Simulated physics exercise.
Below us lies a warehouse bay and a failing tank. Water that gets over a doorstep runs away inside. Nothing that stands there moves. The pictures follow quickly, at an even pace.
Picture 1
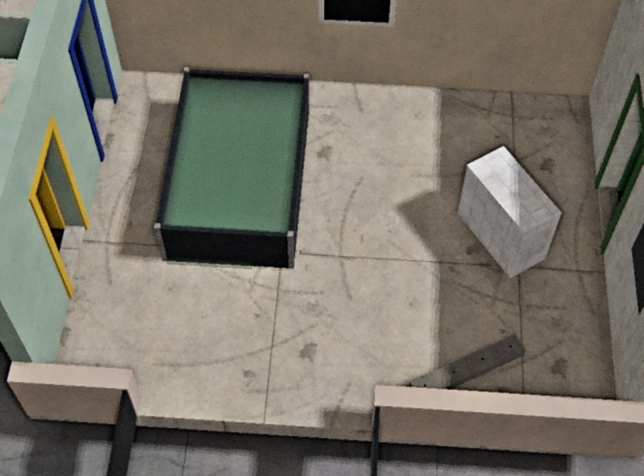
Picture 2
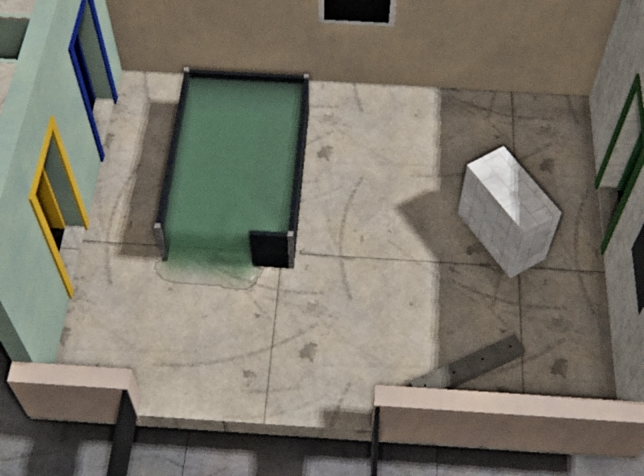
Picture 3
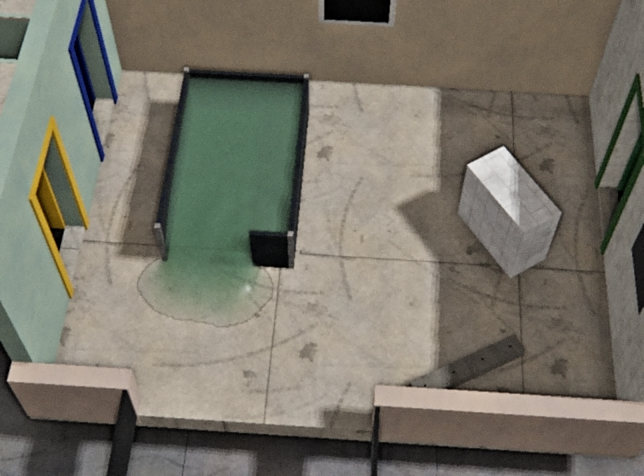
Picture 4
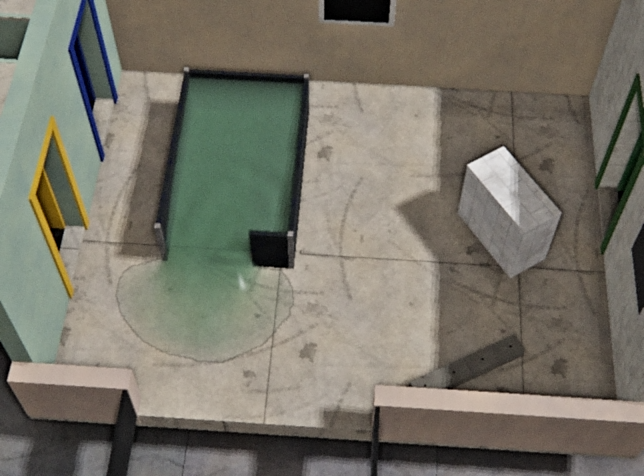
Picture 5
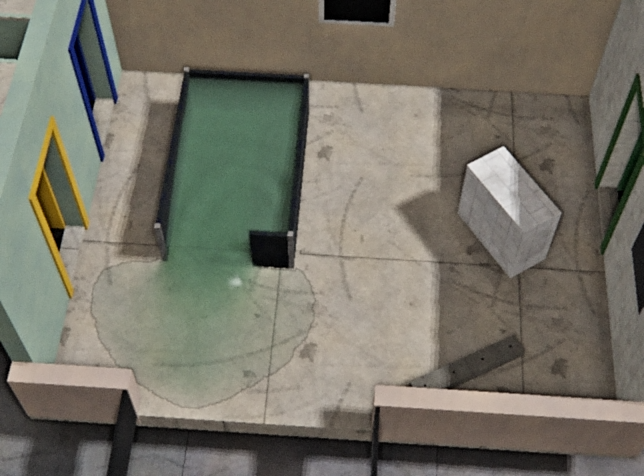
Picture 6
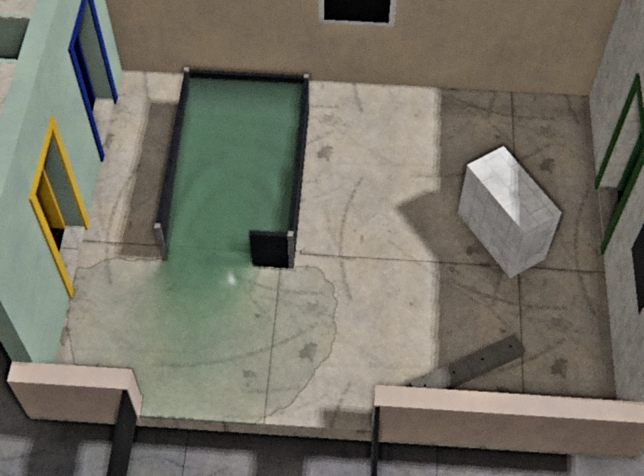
Green-tinted water pouring through a gap in a tank's front wall and spreading across the pale floor of a warehouse bay.
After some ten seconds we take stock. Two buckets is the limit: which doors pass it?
In the end: The green door admits no more than that; the yellow door admits no more than that; the blue door admits no more than that.
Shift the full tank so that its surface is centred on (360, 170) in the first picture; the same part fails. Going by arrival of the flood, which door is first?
I say the yellow one.
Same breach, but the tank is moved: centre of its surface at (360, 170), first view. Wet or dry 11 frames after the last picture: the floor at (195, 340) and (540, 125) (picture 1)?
In turn: Flooded, dry.
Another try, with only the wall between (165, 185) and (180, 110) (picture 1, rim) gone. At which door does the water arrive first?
That is the one in blue.
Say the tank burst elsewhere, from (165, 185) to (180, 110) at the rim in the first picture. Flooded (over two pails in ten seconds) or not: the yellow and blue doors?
In short: The yellow door is over; the blue door passes that mark.
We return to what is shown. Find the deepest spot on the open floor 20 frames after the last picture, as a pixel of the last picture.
Close to (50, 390).
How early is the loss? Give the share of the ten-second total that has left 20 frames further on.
I make it 55 per cent.
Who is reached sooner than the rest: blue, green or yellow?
I say the yellow-painted one.
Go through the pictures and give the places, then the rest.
In the first frame, still water in the tank at (236, 152).
In the second frame, water pours out at (209, 249) and has run to (253, 278).
In the third frame, water pours out at (209, 251) and has run to (244, 316).
In the fourth frame, water pours out at (209, 252) and has run to (224, 354).
In the fifth frame, the front is at a hidden place, out from the gap at (209, 252).
In the sixth frame, the front is at a hidden place, out from the gap at (209, 252).
A moment on, water covers 20 % of the floor; the green door not reached, the yellow door wet at the sill, nothing in, the blue door not reached.
Next, water covers 20 % of the floor; the green door not reached, the yellow door wet at the sill, nothing in, the blue door not reached.
Then, water covers 30 % of the floor; the green door not reached, the yellow door under two buckets in, the blue door wet at the sill, nothing in.
Later, water covers 35 % of the floor; the green door not reached, the yellow door under two buckets in, the blue door wet at the sill, nothing in.
In the end, water covers 50 % of the floor; the green door not reached, the yellow door under two buckets in, the blue door wet at the sill, nothing in.
